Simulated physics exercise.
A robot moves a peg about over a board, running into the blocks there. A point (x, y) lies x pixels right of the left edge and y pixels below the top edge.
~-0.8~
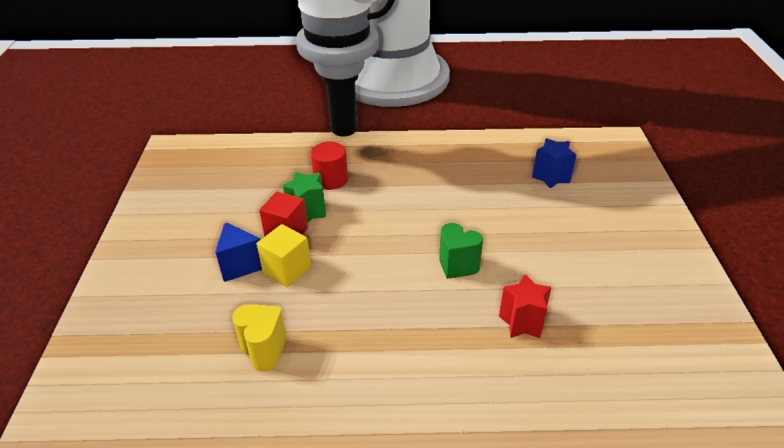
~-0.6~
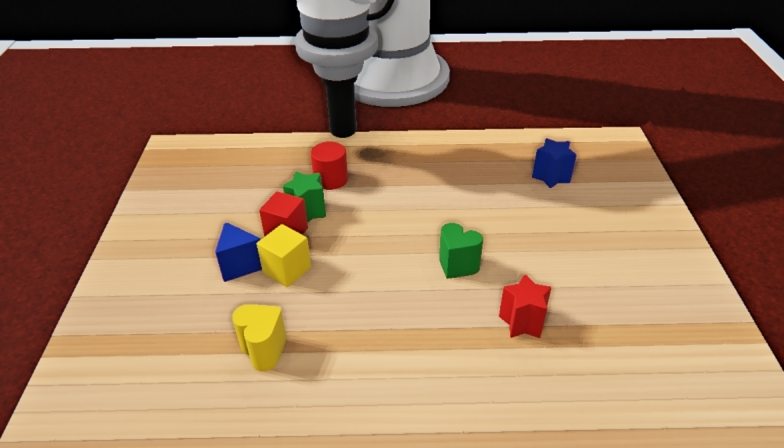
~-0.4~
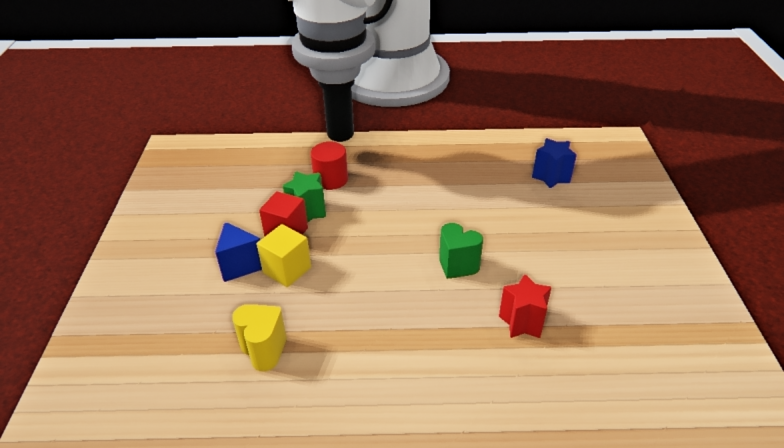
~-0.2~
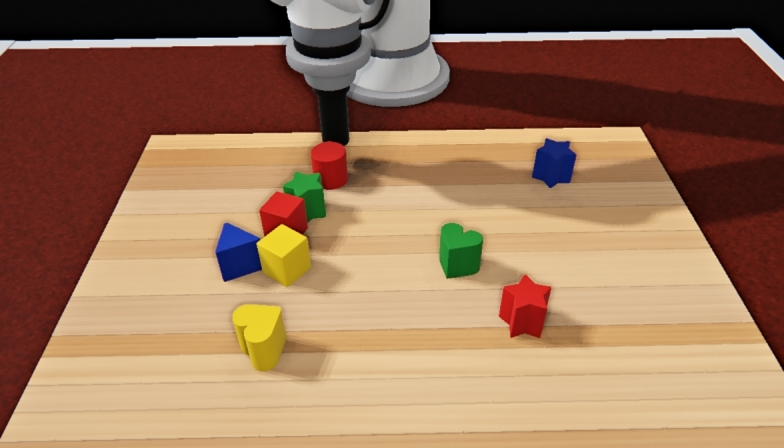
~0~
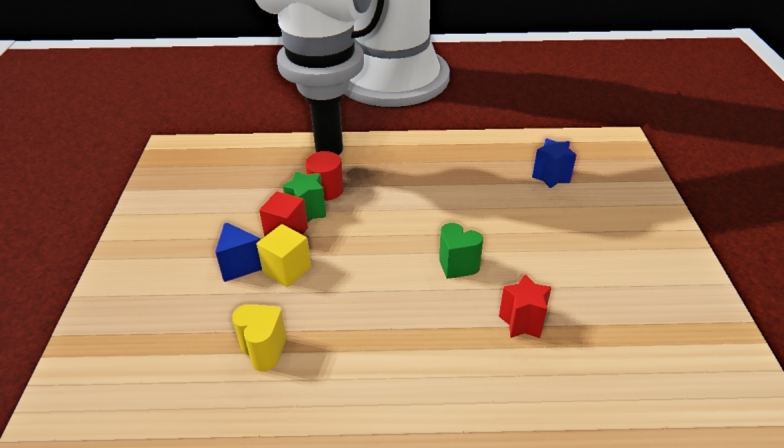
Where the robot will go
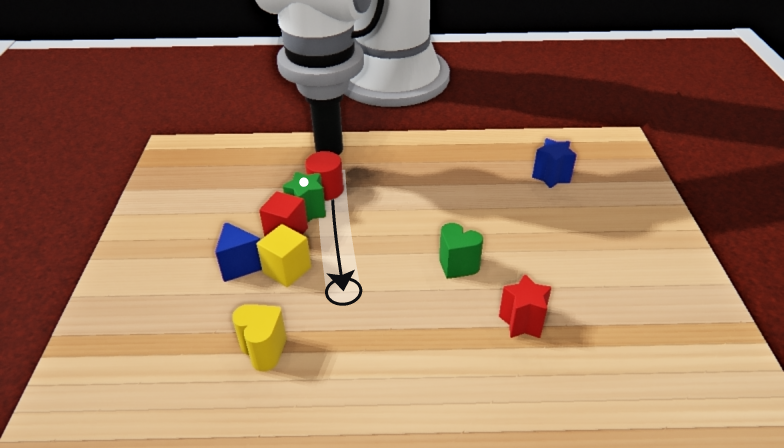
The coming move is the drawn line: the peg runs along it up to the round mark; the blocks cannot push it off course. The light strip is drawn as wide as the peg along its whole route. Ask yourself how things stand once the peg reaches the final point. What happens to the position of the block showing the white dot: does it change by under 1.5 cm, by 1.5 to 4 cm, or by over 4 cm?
Displaced more than 4 cm.
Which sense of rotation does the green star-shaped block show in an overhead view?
My prediction: CW.
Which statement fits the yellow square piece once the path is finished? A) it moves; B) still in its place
Correct choice: A.
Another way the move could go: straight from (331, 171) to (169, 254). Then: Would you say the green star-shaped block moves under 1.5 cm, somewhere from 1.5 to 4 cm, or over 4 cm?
It shifts 1.5 to 4 cm.
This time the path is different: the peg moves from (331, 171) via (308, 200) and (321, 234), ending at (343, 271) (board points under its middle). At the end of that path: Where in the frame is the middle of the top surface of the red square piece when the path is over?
Around pixel (269, 216).
Drawn move, from (331, 171) directly to (344, 291); the dot is on the green star-shaped block.
On the path given first. One third of the way, peg at (331, 186); red square piece at (263, 217), turned 55° clockwise; green star-shaped block at (301, 214), turned 40° clockwise; red disc at (330, 198).
Two thirds of the way, peg at (335, 227); red square piece at (261, 217), turned 55° clockwise; yellow square piece at (267, 253); green star-shaped block at (299, 232), turned 85° clockwise; red disc at (344, 241).
At the end, peg at (342, 271); red square piece at (261, 217), turned 55° clockwise; yellow square piece at (255, 258), turned 25° clockwise; green star-shaped block at (300, 249), turned 140° clockwise; red disc at (360, 287).
